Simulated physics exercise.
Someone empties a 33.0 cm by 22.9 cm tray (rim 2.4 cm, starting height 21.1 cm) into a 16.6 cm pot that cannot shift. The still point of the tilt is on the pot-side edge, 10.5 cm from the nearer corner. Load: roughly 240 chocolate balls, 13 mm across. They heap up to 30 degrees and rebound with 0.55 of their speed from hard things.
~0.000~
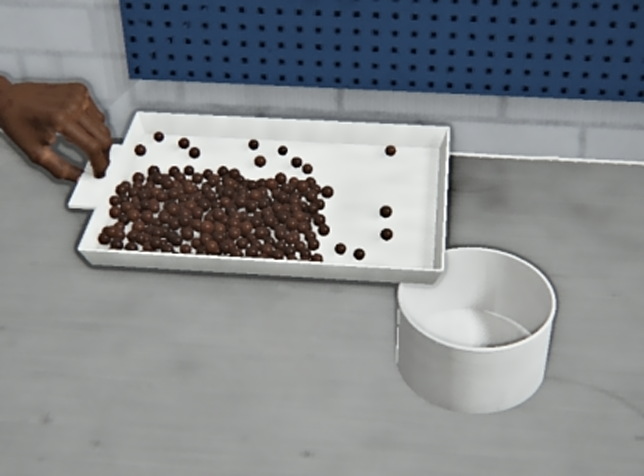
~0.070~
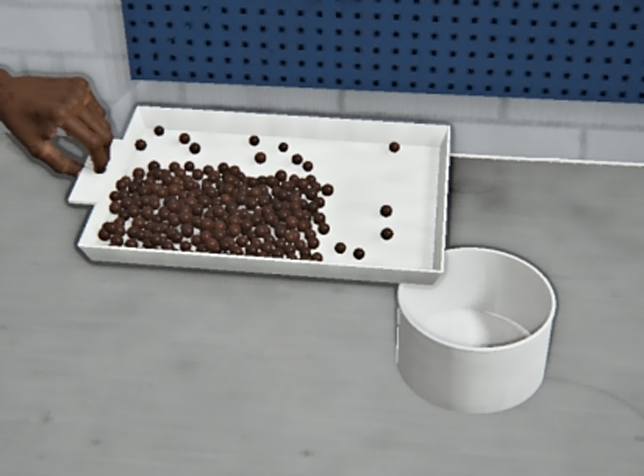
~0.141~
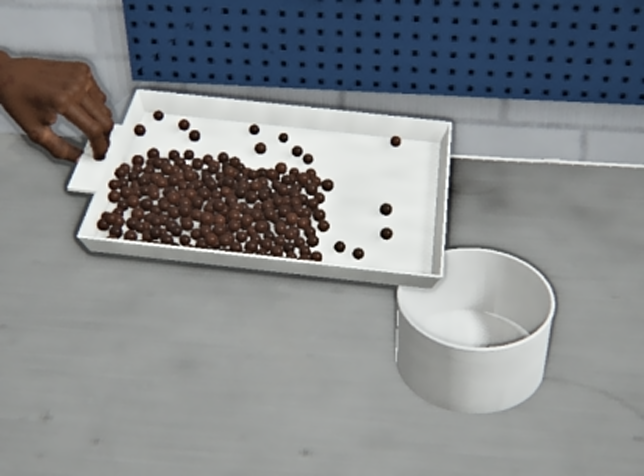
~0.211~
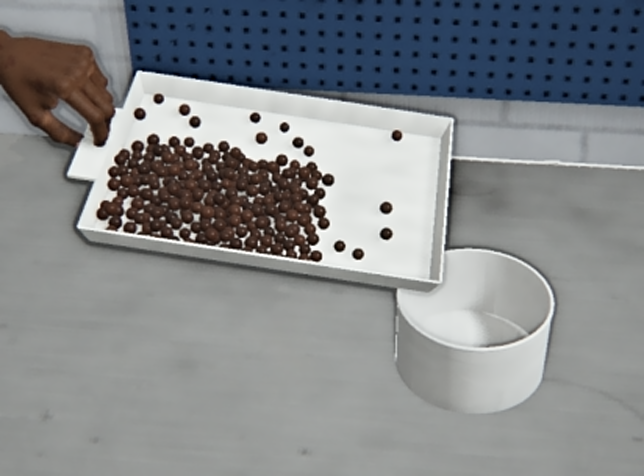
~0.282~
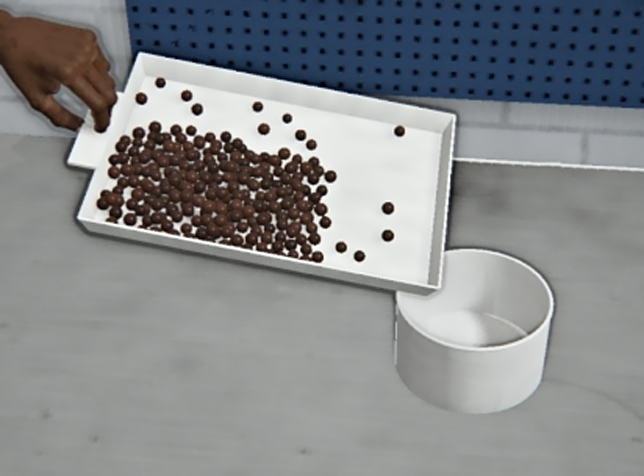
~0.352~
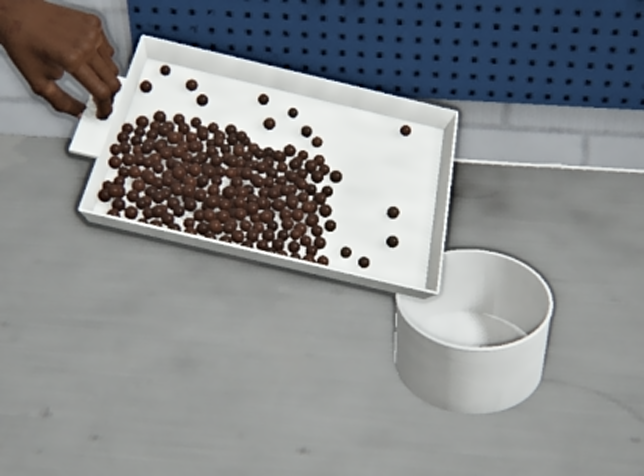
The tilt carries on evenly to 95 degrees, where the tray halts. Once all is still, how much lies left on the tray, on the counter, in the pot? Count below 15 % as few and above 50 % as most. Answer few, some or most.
Tray: Few, counter: Most, pot: Few.
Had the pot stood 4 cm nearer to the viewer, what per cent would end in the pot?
Then about 25 per cent.
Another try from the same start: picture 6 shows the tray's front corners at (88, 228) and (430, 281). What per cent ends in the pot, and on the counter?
Pot 0, counter 100.
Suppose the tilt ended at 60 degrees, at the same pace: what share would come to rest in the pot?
It would be near 5 per cent.
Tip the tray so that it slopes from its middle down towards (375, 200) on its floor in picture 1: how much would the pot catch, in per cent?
Some 65 per cent.
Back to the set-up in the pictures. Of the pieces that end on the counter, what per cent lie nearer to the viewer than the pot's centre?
About 100 per cent.
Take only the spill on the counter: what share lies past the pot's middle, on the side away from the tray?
About 40 per cent.
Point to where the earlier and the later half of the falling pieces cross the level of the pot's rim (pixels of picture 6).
First near (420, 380), later near (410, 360).
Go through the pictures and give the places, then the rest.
In the first frame, tray tilt 0 degrees, front corners at (89, 244) and (434, 265); middle of the pieces at (231, 211); pot at (476, 296).
In the second frame, tray tilt 1 degrees, front corners at (89, 240) and (434, 266); middle of the pieces at (231, 208).
In the third frame, tray tilt 5 degrees, front corners at (89, 232) and (433, 270), lowest corner right front; middle of the pieces at (231, 202).
In the fourth frame, tray tilt 10 degrees, front corners at (88, 222) and (433, 275), lowest corner right front; middle of the pieces at (232, 194).
In the fifth frame, tray tilt 14 degrees, front corners at (89, 213) and (432, 280), lowest corner right front; middle of the pieces at (233, 188).
In the sixth frame, tray tilt 19 degrees, front corners at (90, 205) and (431, 285), lowest corner right front; middle of the pieces at (237, 183); pot at (474, 297). The tray's pace is about 65 degrees a second.
After 0.91 s, tilt 55 degrees; the tray holds 95 %, the pot 0 %.
After 1.27 s, tilt 79 degrees; the tray holds 45 %, the pot 0 %.
Then, at 1.73 s, tilt 95 degrees; the tray holds 0 %, the pot 0 %.
By 2.4 s all is still; tray 0 %, counter 100 %, pot 0 %.
